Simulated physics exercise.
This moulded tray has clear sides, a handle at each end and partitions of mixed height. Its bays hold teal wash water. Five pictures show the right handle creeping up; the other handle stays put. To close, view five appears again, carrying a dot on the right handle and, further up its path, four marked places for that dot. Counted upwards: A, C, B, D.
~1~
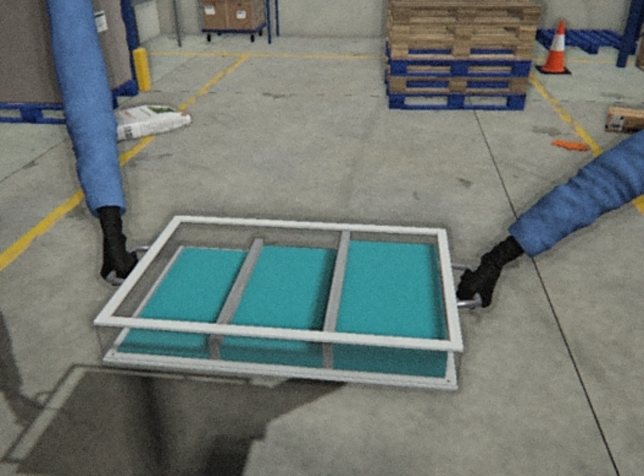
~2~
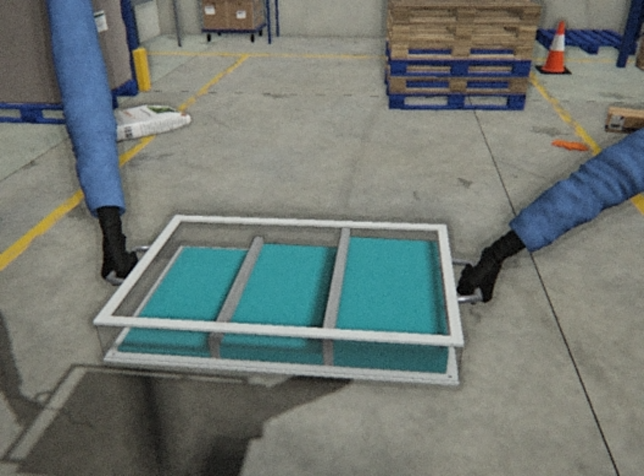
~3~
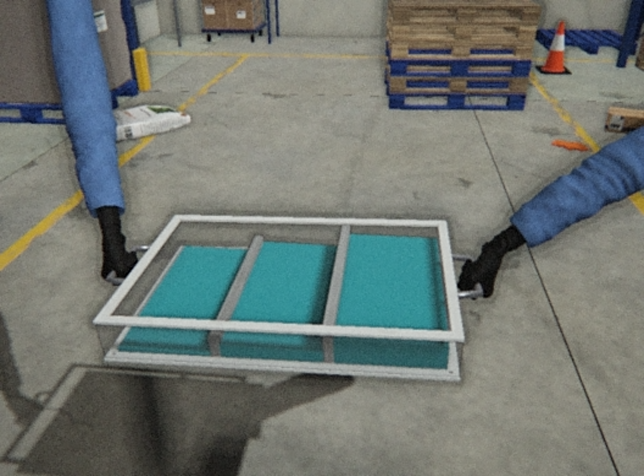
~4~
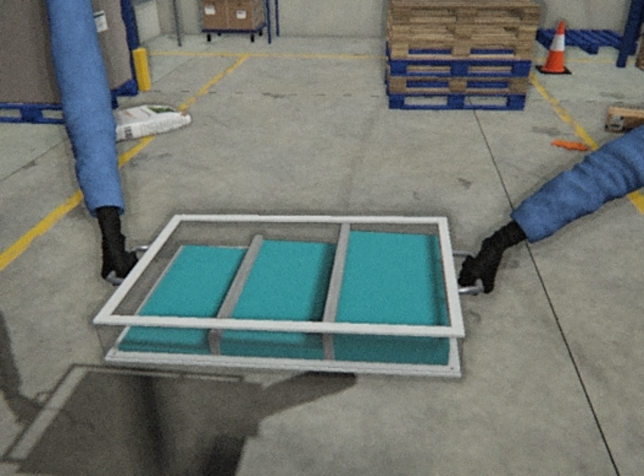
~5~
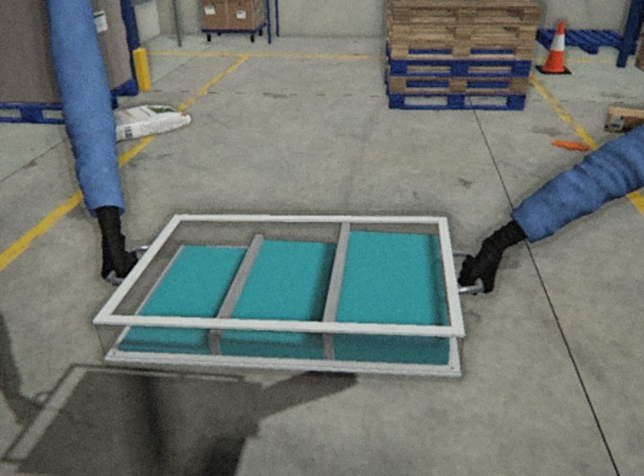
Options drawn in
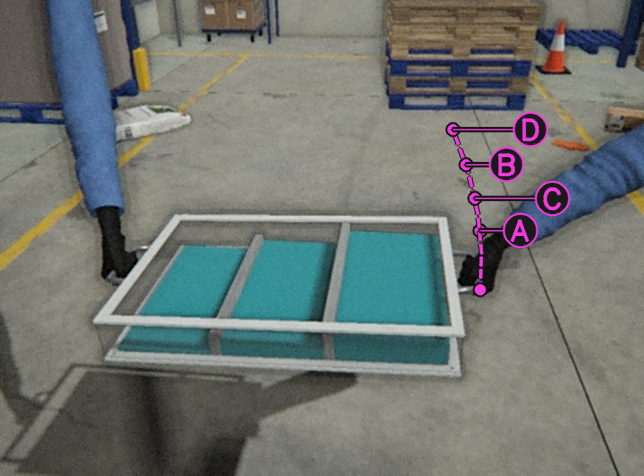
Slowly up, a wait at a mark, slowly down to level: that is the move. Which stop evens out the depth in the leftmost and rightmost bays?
Best: B.
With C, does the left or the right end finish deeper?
The right one.
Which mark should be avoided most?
A it is.
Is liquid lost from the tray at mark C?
No.
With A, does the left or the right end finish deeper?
The right end bay.
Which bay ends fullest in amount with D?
The left bay.
On the marked copy, A at (480, 230); B at (466, 164); C at (474, 198); D at (452, 129).
With A, the right end bay stands much deeper than the other; nothing spills.
With B, the two end bays stand about equally deep; nothing spills.
With C, the right end bay stands much deeper than the other; nothing spills.
With D, the left end bay stands a little deeper than the other; about 10 % goes over the rim.
